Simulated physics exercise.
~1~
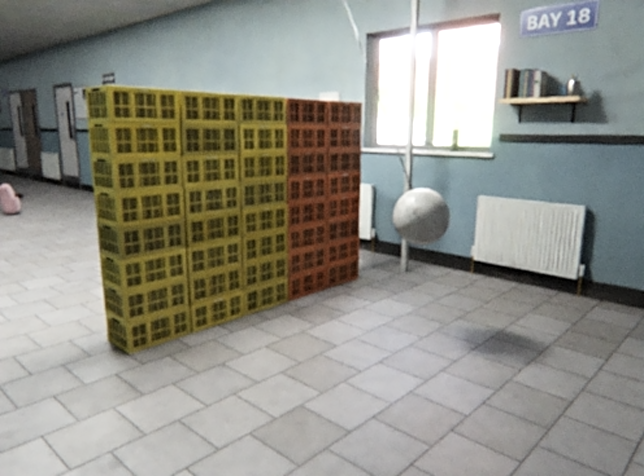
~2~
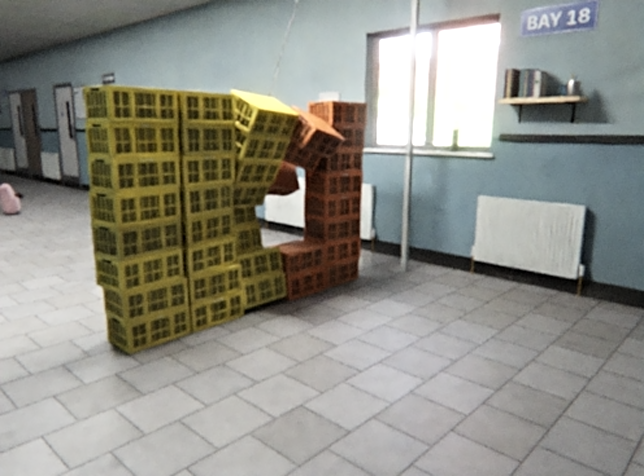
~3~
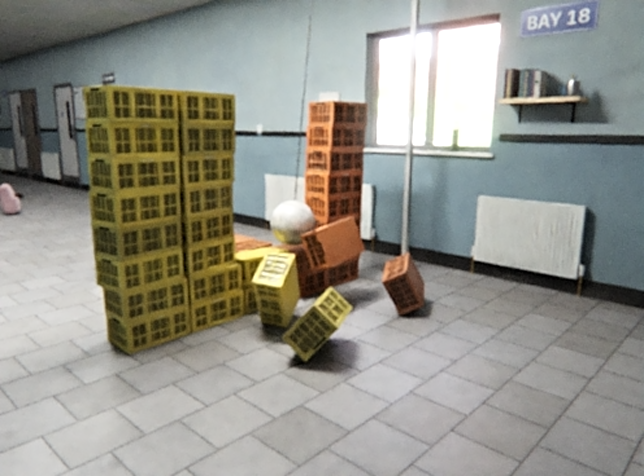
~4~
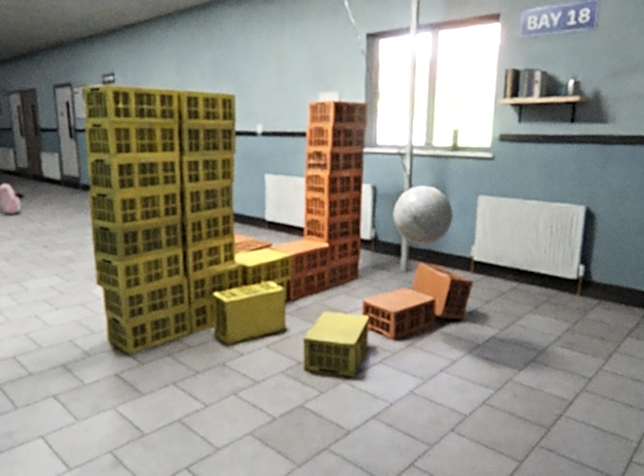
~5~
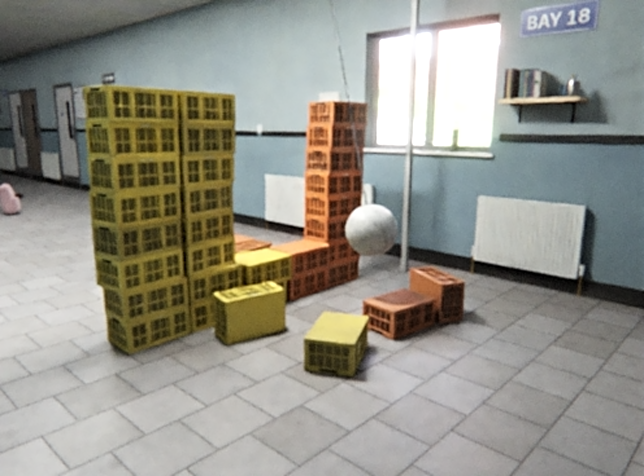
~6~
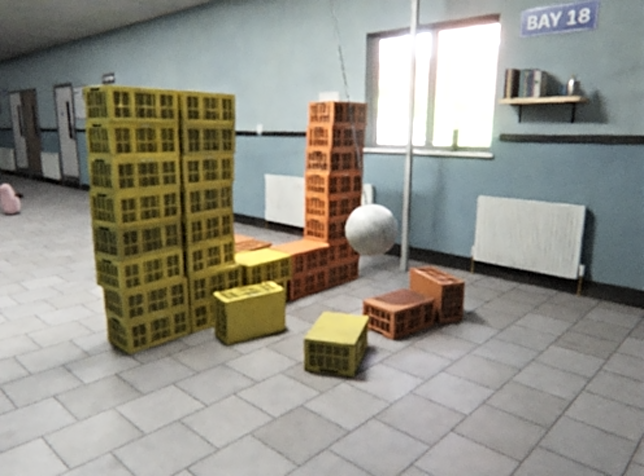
A hanging stone ball swings into a wall of stacked yellow and orange crates, knocking out its middle and tumbling several onto the tiled floor, then swings back out to the right, leaving a tall yellow section and a narrow orange column standing either side of a low gap.
